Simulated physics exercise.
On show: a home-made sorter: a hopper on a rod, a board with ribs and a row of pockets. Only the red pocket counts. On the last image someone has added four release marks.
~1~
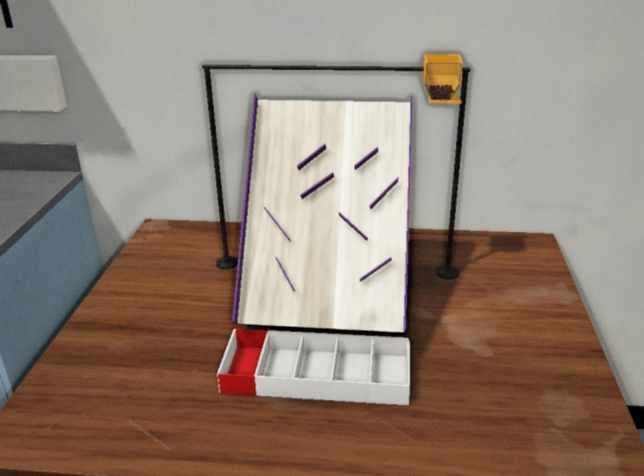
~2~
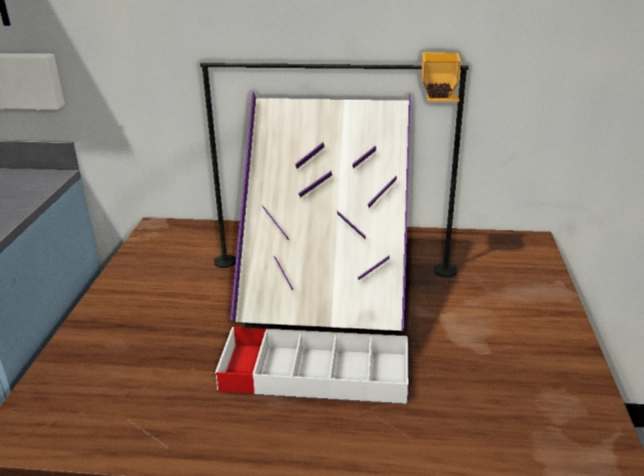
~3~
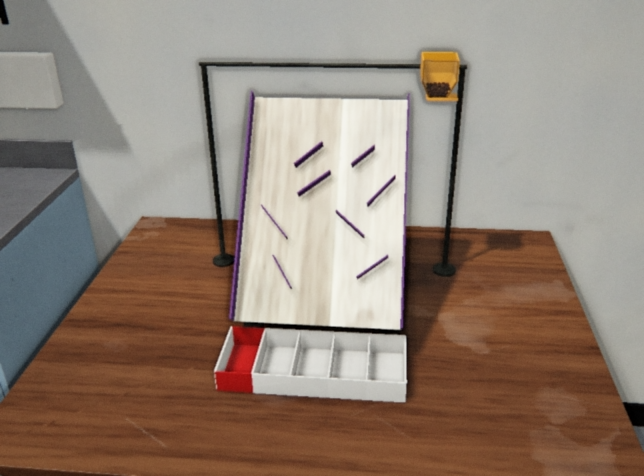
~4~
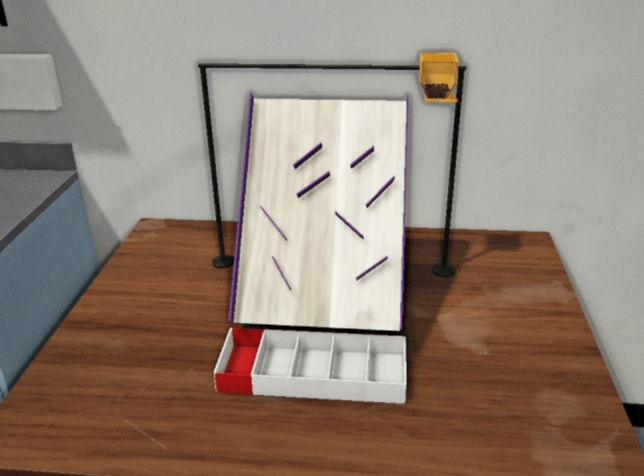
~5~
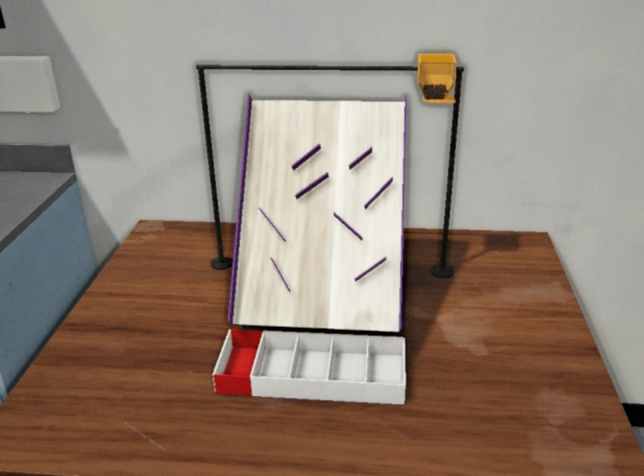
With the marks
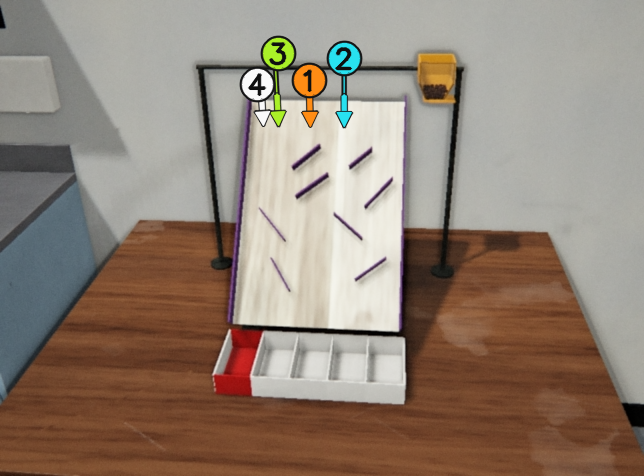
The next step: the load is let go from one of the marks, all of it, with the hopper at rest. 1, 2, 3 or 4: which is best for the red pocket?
Mark 4 does it best.
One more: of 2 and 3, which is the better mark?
3.
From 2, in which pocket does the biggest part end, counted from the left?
The third from the left.
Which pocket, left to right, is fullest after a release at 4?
The first from the left.
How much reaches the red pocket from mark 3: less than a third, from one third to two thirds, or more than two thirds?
It is less than a third.
On the marked copy, mark 1 meets the board at (310, 121); mark 2 meets the board at (344, 121); mark 3 meets the board at (278, 120); mark 4 meets the board at (263, 120).
With 1, roughly a third in the red pocket, roughly half in other pockets, just a few outside the box.
With 2, just a few in the red pocket, almost all in other pockets, just a few outside the box.
With 3, roughly a quarter in the red pocket, roughly two thirds in other pockets, about a tenth outside the box.
With 4, roughly half in the red pocket, roughly a third in other pockets, about a tenth outside the box.
